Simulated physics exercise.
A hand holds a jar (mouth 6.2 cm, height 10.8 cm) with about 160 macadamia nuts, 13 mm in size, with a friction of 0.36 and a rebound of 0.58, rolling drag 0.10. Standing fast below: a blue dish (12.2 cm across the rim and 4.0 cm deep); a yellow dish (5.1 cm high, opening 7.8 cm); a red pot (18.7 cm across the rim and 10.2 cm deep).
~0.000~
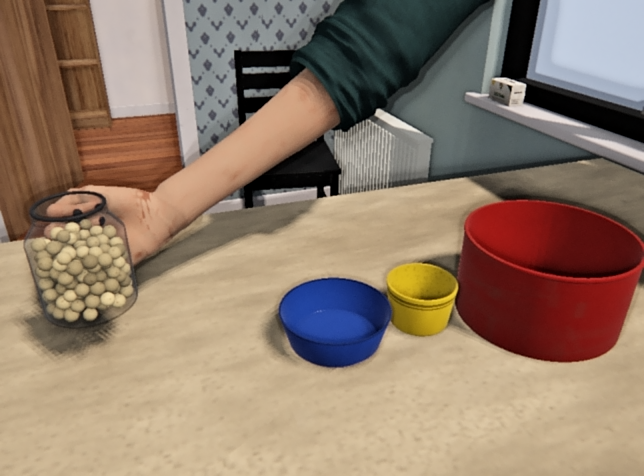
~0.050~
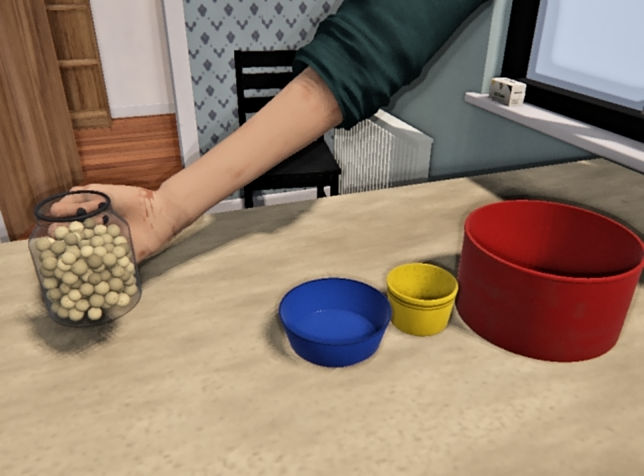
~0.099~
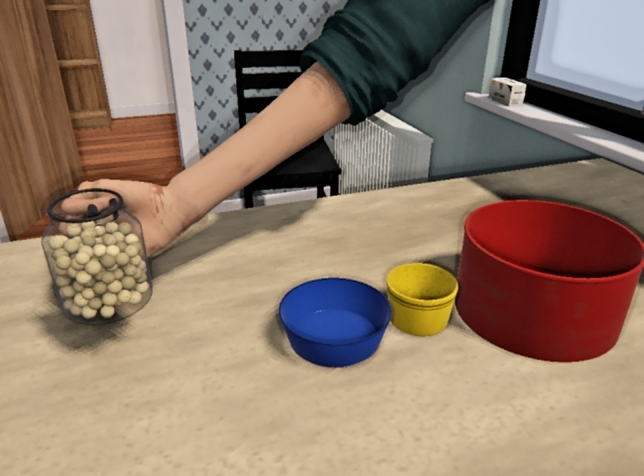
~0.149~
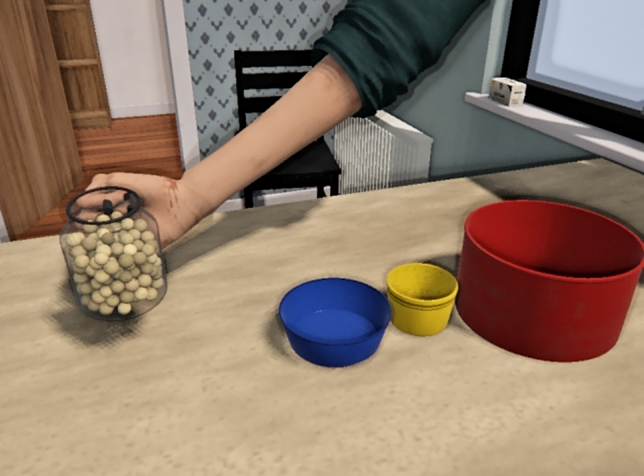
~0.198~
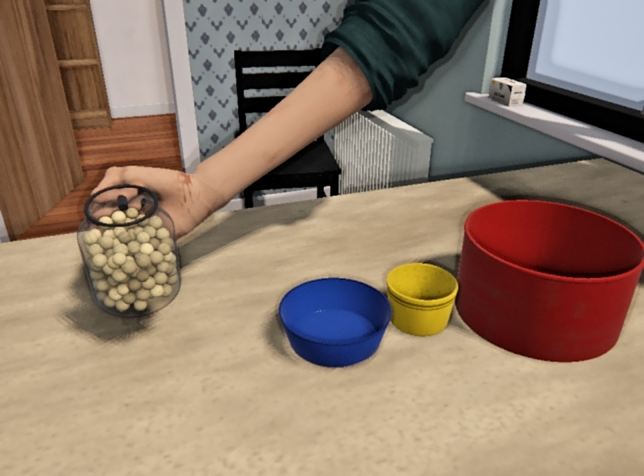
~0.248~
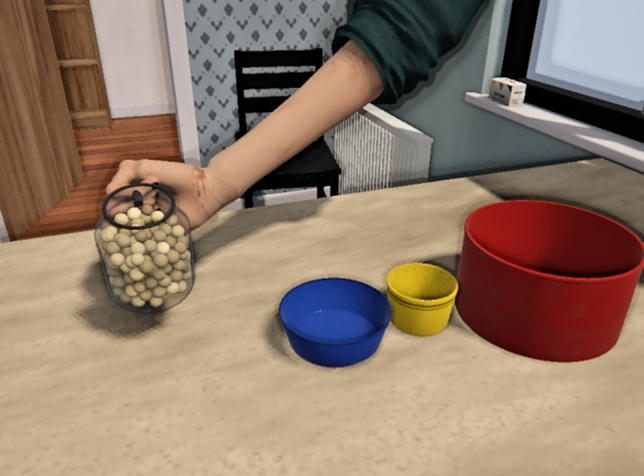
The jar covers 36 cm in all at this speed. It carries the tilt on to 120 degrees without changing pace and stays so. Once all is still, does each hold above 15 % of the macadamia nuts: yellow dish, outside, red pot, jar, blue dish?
Yellow dish: Yes, outside: No, red pot: No, jar: Yes, blue dish: No.
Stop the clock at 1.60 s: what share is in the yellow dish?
About 20 per cent by then.
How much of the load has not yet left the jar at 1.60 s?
Some 80 per cent of the load.
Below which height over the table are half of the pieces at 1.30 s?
Some 12 cm.
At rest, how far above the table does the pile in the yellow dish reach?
About 6.0 cm.
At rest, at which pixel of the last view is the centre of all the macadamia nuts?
Near (411, 255).
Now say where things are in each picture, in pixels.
Jar at (76, 236); tilt 0 degrees; moved 0.0 cm; lip at (67, 219); top of the load at (58, 234); blue dish at (335, 308); yellow dish at (422, 281); red pot at (551, 234), in the first picture.
Jar at (81, 237); tilt 1 degrees; moved 0.4 cm; lip at (72, 219); top of the load at (62, 233), in the second picture.
Jar at (94, 237); tilt 4 degrees; moved 1.5 cm; lip at (86, 220); top of the load at (74, 231), in the third picture.
Jar at (112, 239); tilt 8 degrees; moved 3.1 cm; low side front; lip at (106, 222); top of the load at (90, 227), in the fourth picture.
Jar at (129, 241); tilt 12 degrees; moved 4.6 cm; low side front; lip at (124, 225); top of the load at (130, 223), in the fifth picture.
Jar at (146, 243); tilt 17 degrees; moved 6.2 cm; low side front; lip at (143, 227); top of the load at (171, 220); blue dish at (335, 308); yellow dish at (422, 281); red pot at (551, 234). It turns about 90 degrees a second, in the sixth picture.
After 0.65 s, tilt 53 degrees; jar 100 %; middle of all pieces near (262, 230).
After 0.99 s, tilt 84 degrees; jar 100 %; middle of all pieces near (350, 212).
Then, at 1.30 s, tilt 112 degrees; yellow dish 5 %, jar 95 %; middle of all pieces near (405, 206).
After 1.60 s, tilt 120 degrees; yellow dish 20 %, jar 80 %; middle of all pieces near (408, 227).
At rest (2.5 s), yellow dish 50 %, outside 0 %, red pot 0 %, jar 50 %, blue dish 0 %.
